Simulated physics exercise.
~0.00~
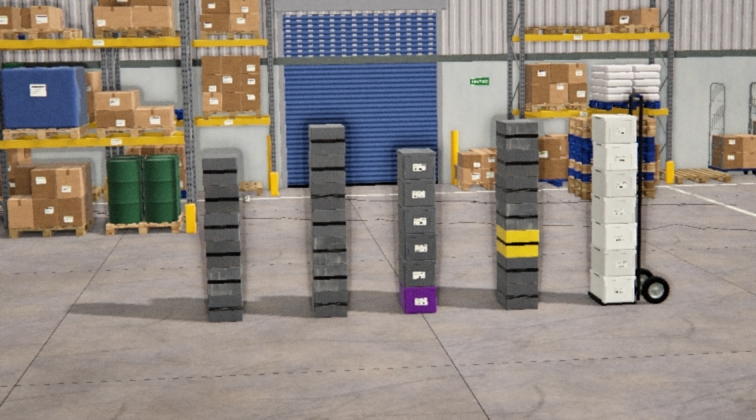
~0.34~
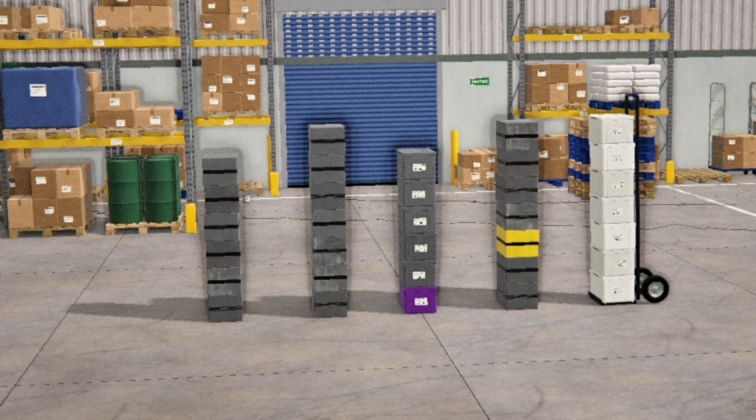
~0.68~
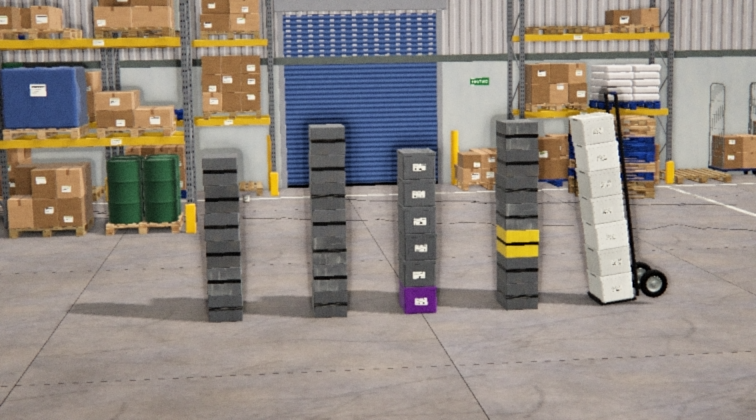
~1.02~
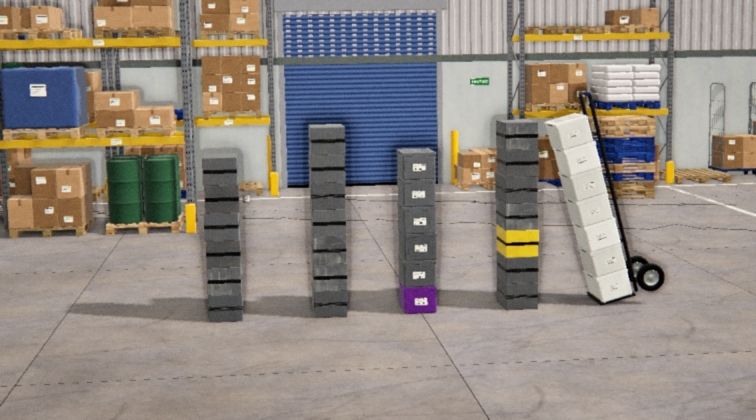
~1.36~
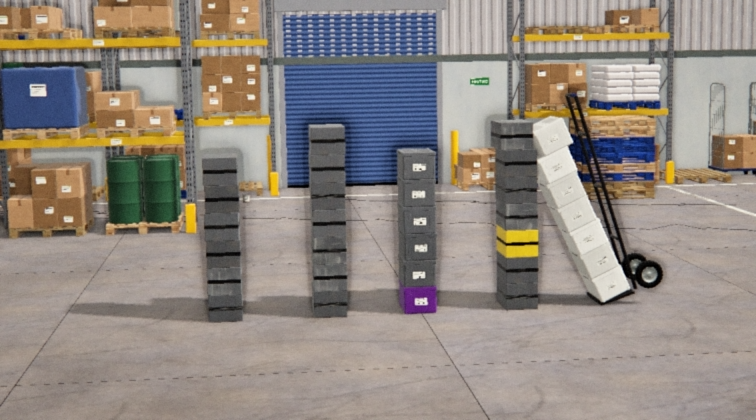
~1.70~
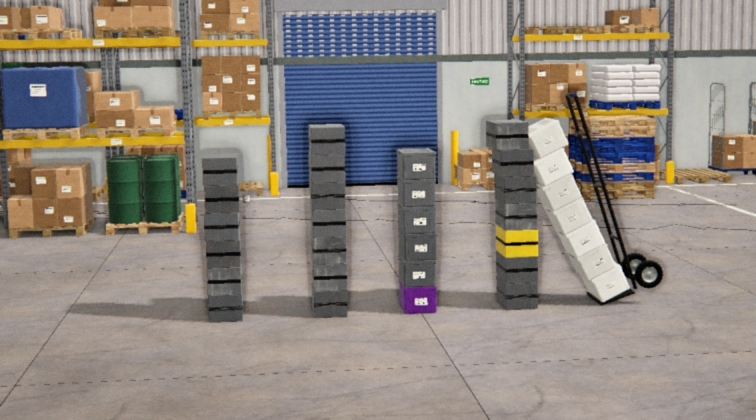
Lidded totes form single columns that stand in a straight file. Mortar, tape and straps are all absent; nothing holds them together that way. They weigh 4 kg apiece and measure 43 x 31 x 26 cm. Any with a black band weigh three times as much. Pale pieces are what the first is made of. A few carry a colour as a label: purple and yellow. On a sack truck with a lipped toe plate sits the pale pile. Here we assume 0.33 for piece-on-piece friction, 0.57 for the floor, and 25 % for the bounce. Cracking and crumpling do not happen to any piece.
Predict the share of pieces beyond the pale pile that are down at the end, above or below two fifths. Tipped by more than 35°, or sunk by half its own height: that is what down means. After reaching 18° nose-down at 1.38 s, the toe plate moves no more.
The share ends below two fifths.
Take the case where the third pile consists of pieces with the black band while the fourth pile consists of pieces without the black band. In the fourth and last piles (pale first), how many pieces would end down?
Counts down - fourth: 0; last: 0.
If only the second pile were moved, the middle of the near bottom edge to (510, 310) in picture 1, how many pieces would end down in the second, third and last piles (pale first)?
You'd end with the second pile at 6, the third at 6 and the last at 5 down.
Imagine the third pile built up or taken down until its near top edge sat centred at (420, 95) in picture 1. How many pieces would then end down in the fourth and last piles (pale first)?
Result: Fourth pile 0, last pile 0.
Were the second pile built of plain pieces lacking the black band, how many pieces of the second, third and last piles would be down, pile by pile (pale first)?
Second 6, third 5, last 5.
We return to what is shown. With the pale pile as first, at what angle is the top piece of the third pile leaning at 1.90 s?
About 0°.
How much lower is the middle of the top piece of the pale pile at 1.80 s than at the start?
10 cm.
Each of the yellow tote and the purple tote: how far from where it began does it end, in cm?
The yellow one ends around 0 cm from its start and the purple one around 0 cm.
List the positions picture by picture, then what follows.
In the first picture (each place is the centre of the face we see best), truck frame (641, 138) 0° forward; yellow tote (522, 244); purple tote (421, 301); the others all in place.
Truck frame (637, 137) 1° forward; yellow tote (522, 244), in the second picture.
Truck frame (620, 135) 7° forward, top of the pale pile leaning 7°; yellow tote (522, 244); the others all in place, in the third picture.
Truck frame (599, 134) 14° forward, top of the pale pile leaning 15°; yellow tote (522, 244); the others all in place, in the fourth picture.
Truck frame (588, 135) 18° forward, top of the pale pile leaning 25°; yellow tote (522, 244); one has shifted, in the fifth picture.
Truck frame (588, 135) 18° forward, top of the pale pile leaning 25°; yellow tote (522, 244); purple tote (421, 301); 2 have shifted, in the sixth picture.
By 1.80 s, 0 of the pale pile down; none of the 26 other totes down, 2 disturbed.
When it is over (2.4 s), 0 of the pale pile down; none of the 26 other totes down, 2 disturbed; yellow tote unmoved; purple tote unmoved. That is 0 per cent. In pixels of the last frame, middles, yellow tote near (517, 240), purple tote near (417, 296).
